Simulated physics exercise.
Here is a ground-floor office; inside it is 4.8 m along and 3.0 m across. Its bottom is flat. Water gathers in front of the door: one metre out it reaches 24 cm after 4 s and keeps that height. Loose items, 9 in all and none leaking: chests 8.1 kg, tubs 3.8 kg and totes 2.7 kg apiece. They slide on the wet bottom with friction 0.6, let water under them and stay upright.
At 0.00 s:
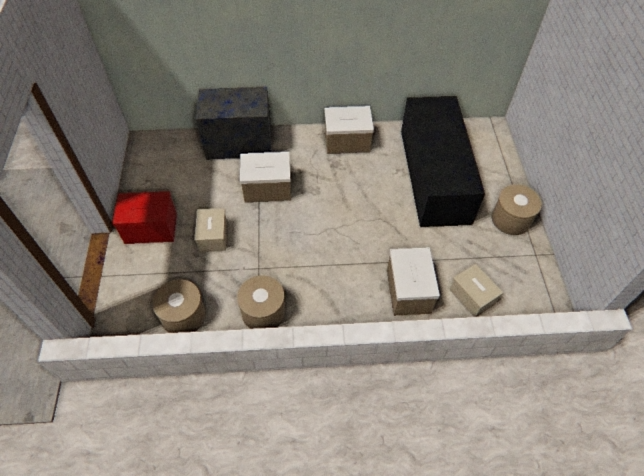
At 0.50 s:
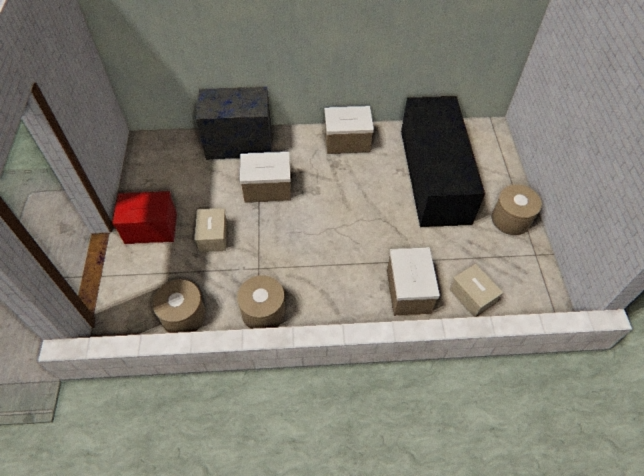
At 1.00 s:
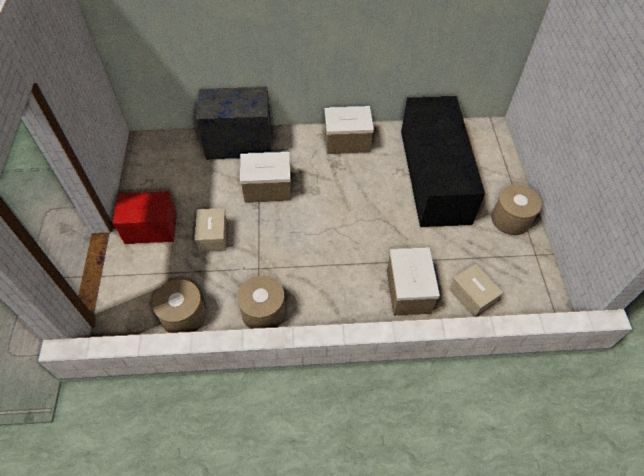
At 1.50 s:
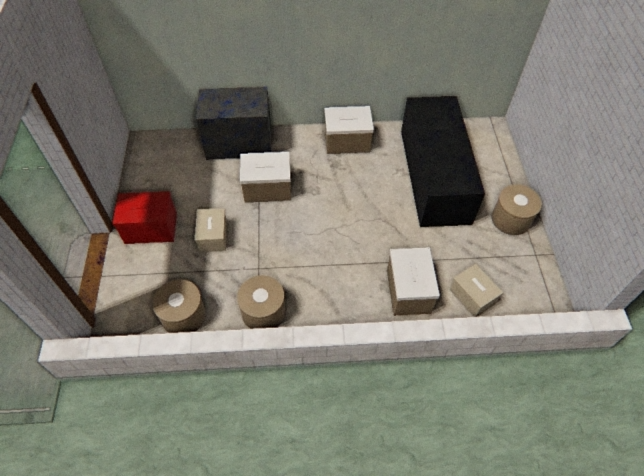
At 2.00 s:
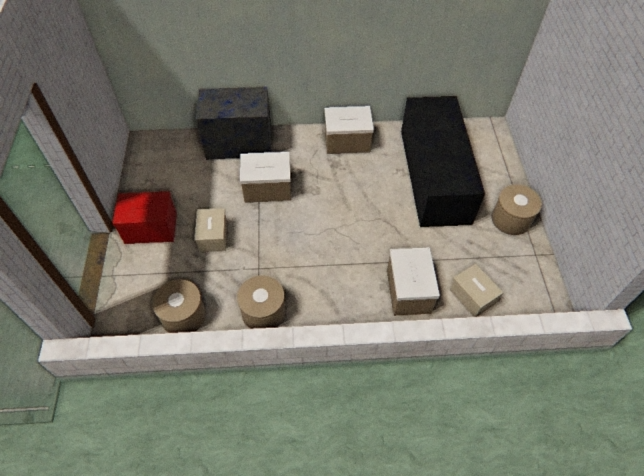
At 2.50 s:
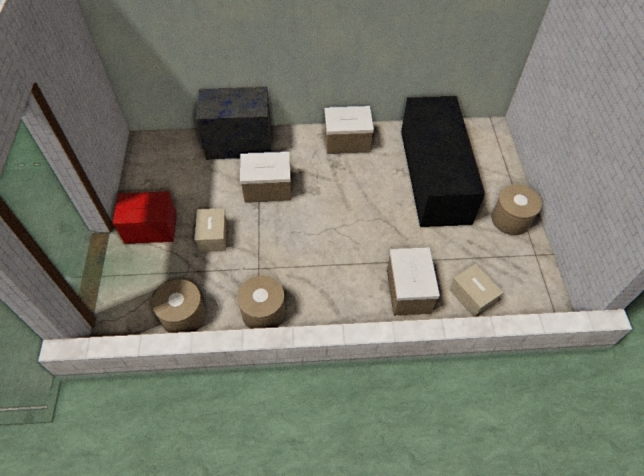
Greenish water spread over the ground outside a low-walled room, deepened around the doorway at left, then crept just over the sill, while the red chest and the scattered boxes and tubs stayed still.
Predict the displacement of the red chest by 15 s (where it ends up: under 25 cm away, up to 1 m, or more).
Red chest is nudged along.
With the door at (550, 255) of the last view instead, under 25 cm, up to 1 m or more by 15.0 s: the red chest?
In that case the red chest travels far.
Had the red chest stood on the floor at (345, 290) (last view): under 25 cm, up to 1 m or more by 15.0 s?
It travels far.
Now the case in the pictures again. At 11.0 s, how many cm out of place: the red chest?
Roughly 60 cm by then.
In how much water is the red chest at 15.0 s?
Roughly 9 cm.
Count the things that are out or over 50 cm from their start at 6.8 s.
I count 7.
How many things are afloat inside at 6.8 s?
6 of them.
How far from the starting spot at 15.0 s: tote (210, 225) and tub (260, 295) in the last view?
In that order: 140 cm, 150 cm.
After 3.5 s the red chest is near (148, 197), 0.1 m from its start, aground; 0 afloat.
After 6.8 s the red chest is near (159, 164), 0.6 m from its start, aground; 6 afloat.
After 11.0 s the red chest is near (150, 161), 0.7 m from its start, aground; 8 afloat.
After 15.0 s the red chest is near (145, 159), 0.6 m from its start, afloat; 9 afloat.
